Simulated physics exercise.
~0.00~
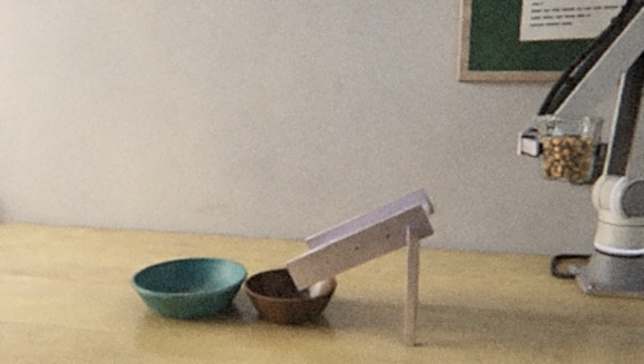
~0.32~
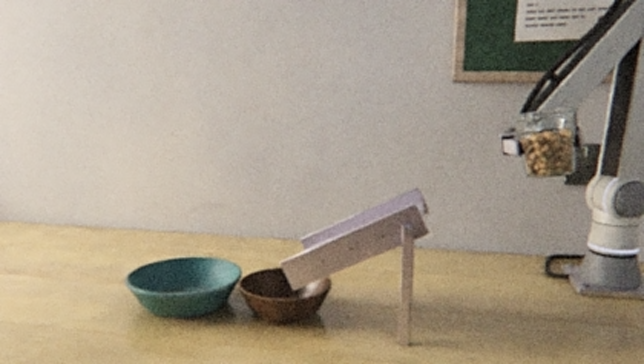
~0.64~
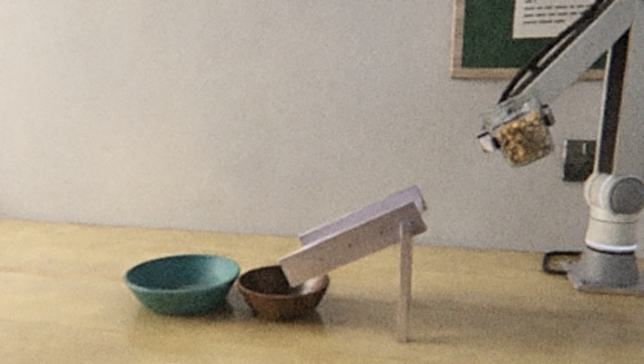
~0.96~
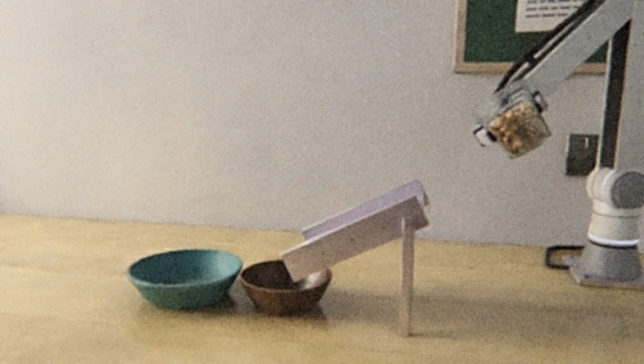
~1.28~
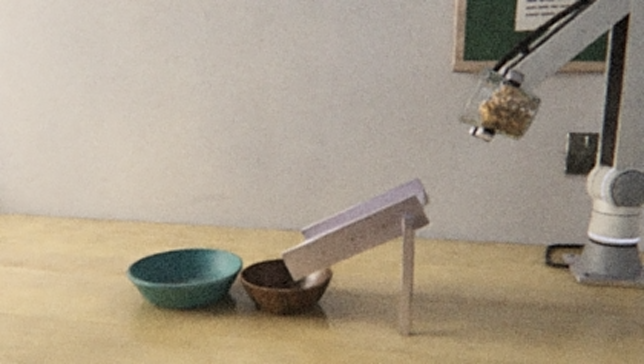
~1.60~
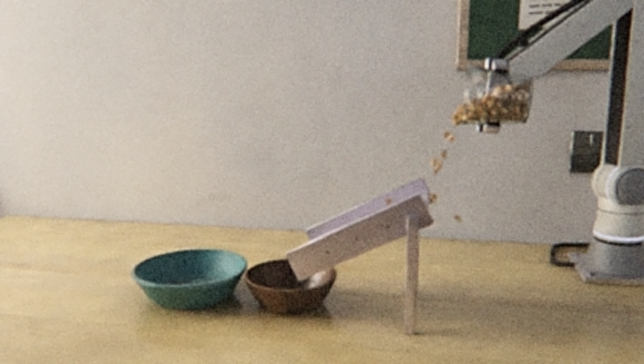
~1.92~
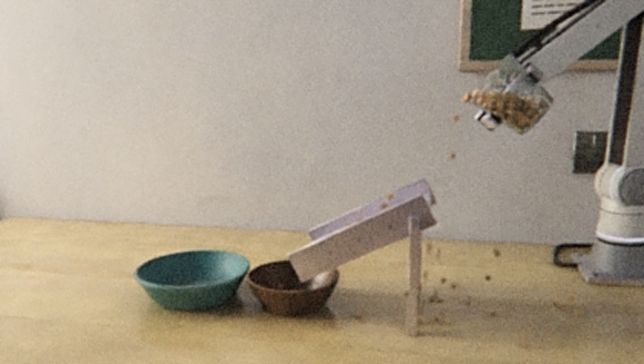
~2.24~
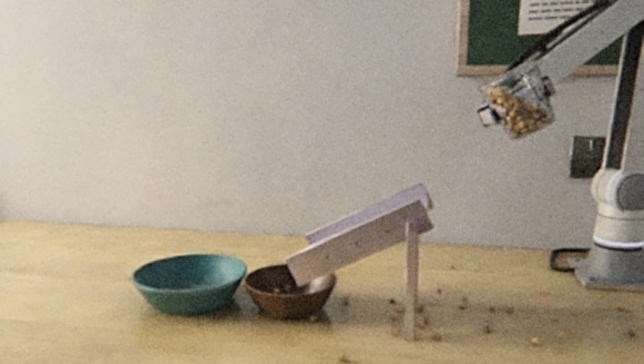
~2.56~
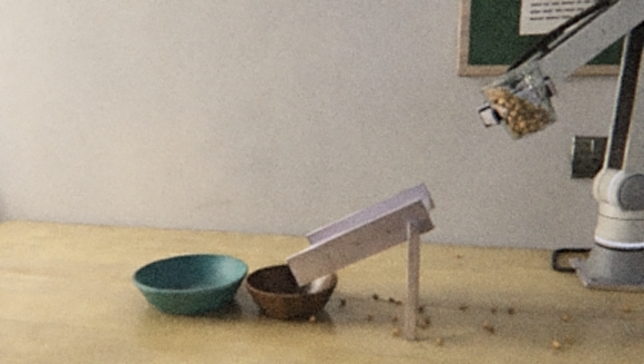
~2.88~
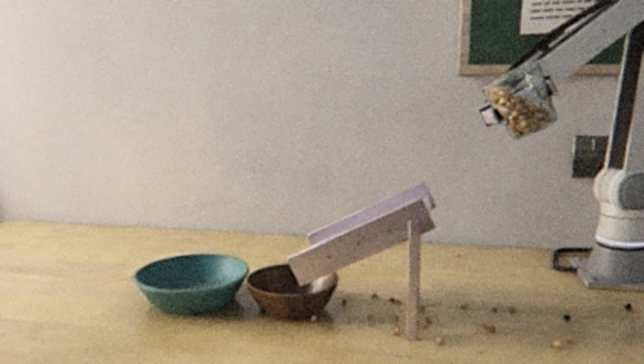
A robot arm tips a beaker of chickpeas over a chute, scattering some across the table.
